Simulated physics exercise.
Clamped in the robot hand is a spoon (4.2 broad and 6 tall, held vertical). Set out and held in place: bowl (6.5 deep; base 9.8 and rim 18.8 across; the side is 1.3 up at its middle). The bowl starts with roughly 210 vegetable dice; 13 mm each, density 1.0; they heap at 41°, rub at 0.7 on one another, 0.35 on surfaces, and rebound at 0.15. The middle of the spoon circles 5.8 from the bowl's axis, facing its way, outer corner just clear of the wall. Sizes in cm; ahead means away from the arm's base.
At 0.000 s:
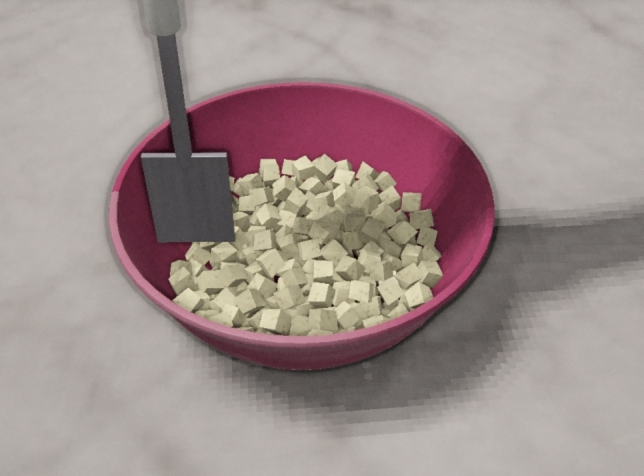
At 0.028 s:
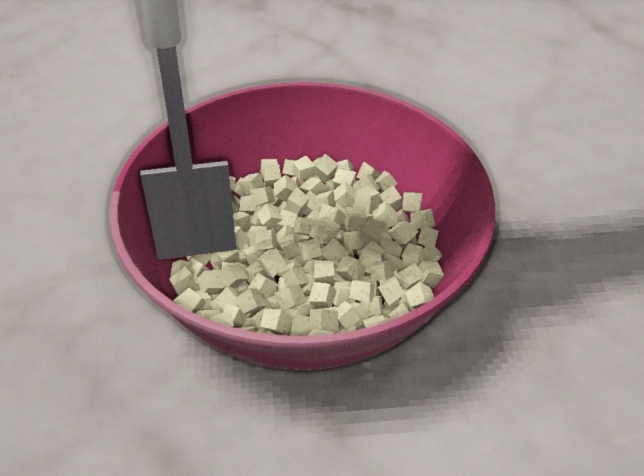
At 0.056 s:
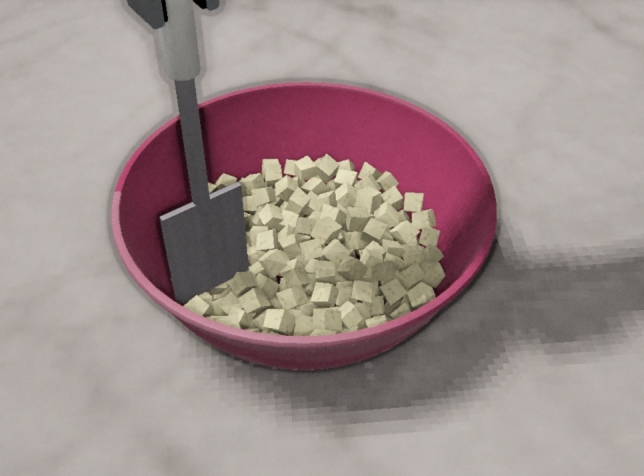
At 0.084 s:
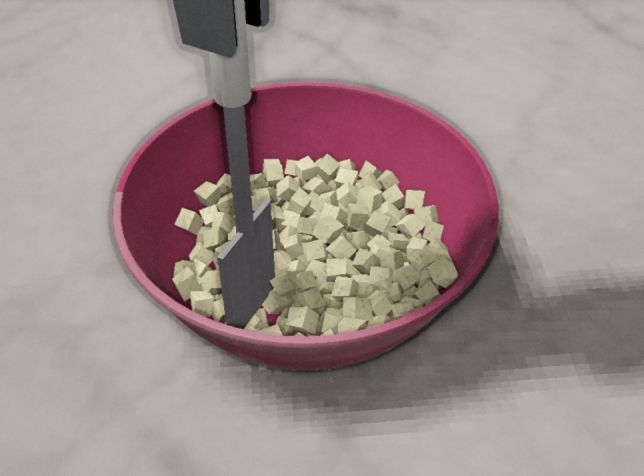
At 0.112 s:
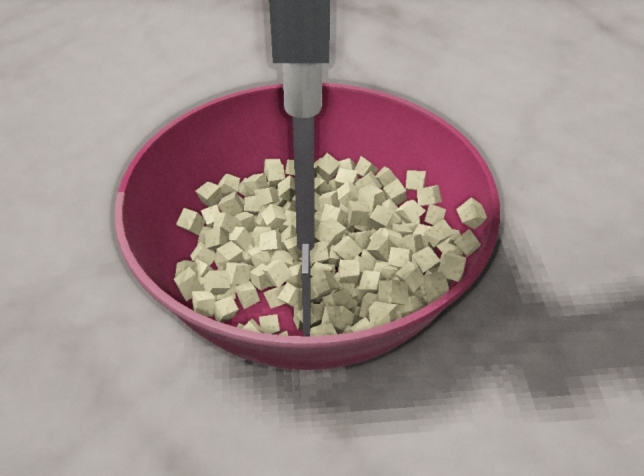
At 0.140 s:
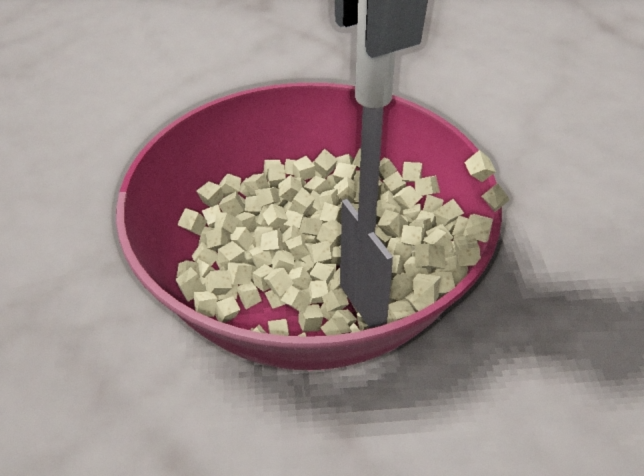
A gray robot hand gripping an upright, flat-bladed dark gray spoon is seen from above at an angle, over a pale, marbled surface. Below it sits a deep pink bowl holding a heap of small cream-coloured cubes, its shadow stretching right. The spoon lowers slightly at the left, then sweeps along the near side to the right, turning as it pushes cubes up toward the right rim, while the camera stays still.
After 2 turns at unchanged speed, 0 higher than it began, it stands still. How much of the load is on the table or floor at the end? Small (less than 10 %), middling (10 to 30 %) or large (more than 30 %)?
Share on the table or floor: Large (more than 30 %).
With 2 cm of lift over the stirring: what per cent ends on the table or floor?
About 20 per cent.
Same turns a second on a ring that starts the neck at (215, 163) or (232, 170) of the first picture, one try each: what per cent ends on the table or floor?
About 50 and 25 per cent.
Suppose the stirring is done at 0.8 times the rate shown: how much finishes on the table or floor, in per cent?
Some 40 per cent.
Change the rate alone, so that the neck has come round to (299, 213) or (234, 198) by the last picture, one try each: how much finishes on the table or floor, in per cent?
Some 35 and 20 per cent.
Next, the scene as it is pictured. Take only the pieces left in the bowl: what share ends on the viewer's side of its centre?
Roughly 60 per cent.
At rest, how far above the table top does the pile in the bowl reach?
About 4.0 cm.
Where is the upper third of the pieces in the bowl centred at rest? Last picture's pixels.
Around (295, 295).
After 0.38 s, 350° round, highest piece 10 above the table; 171 in the bowl, 20 on the table or floor, 23 in flight or on the tool.
After 0.62 s, 224° round, highest piece 8 above the table; 136 in the bowl, 69 on the table or floor, 9 in flight or on the tool.
After 0.94 s, 0° round, highest piece 5 above the table; 120 in the bowl, 94 on the table or floor.
After 1.64 s, 0° round, highest piece 4 above the table; 120 in the bowl, 94 on the table or floor.
In the end, 120 in the bowl, 94 on the table or floor. That is 44 % on the table or floor.
